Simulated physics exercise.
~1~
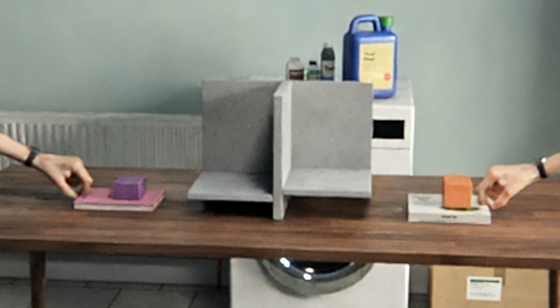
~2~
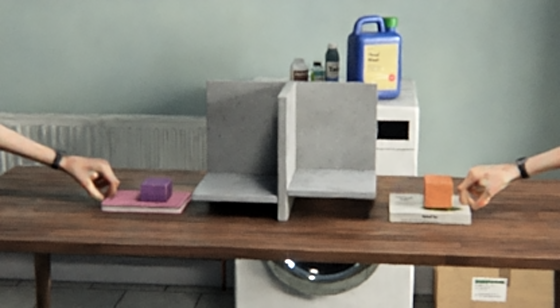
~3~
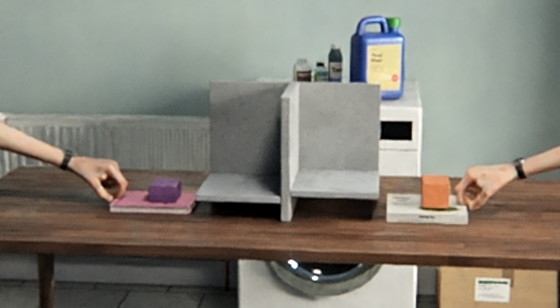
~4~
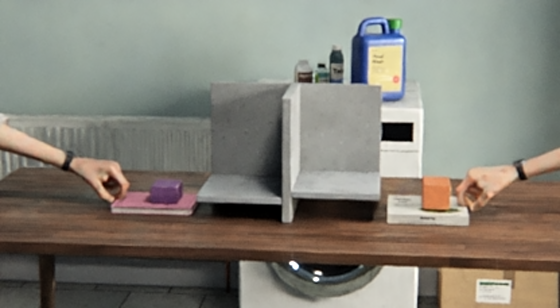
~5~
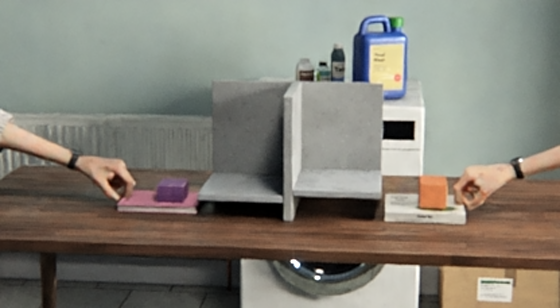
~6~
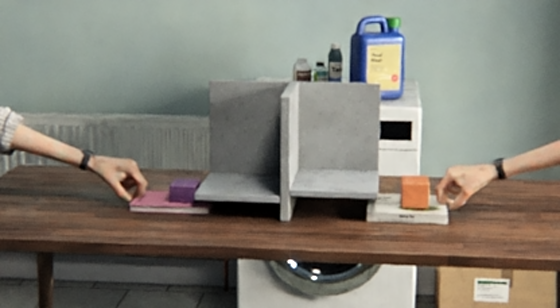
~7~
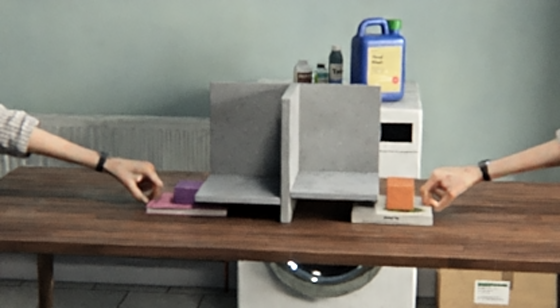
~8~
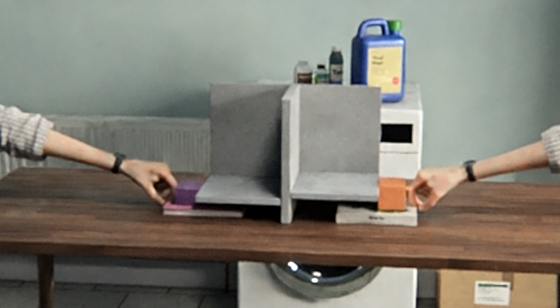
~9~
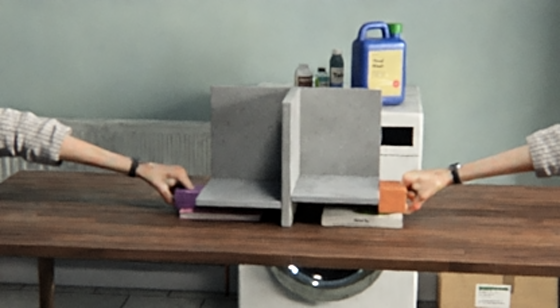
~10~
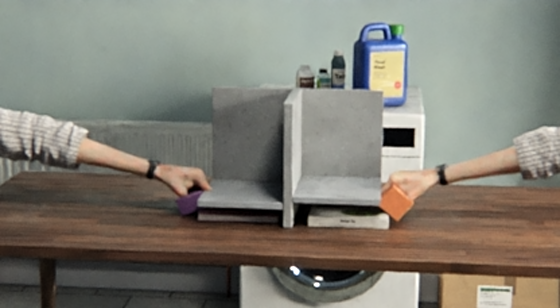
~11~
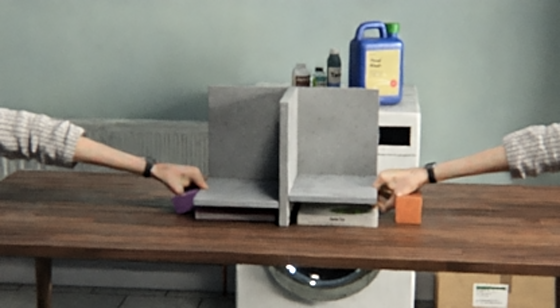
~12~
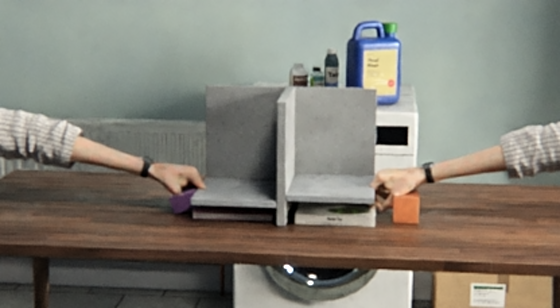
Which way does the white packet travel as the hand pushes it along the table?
It moves to the left, sliding in under the right side of the grey shelf.
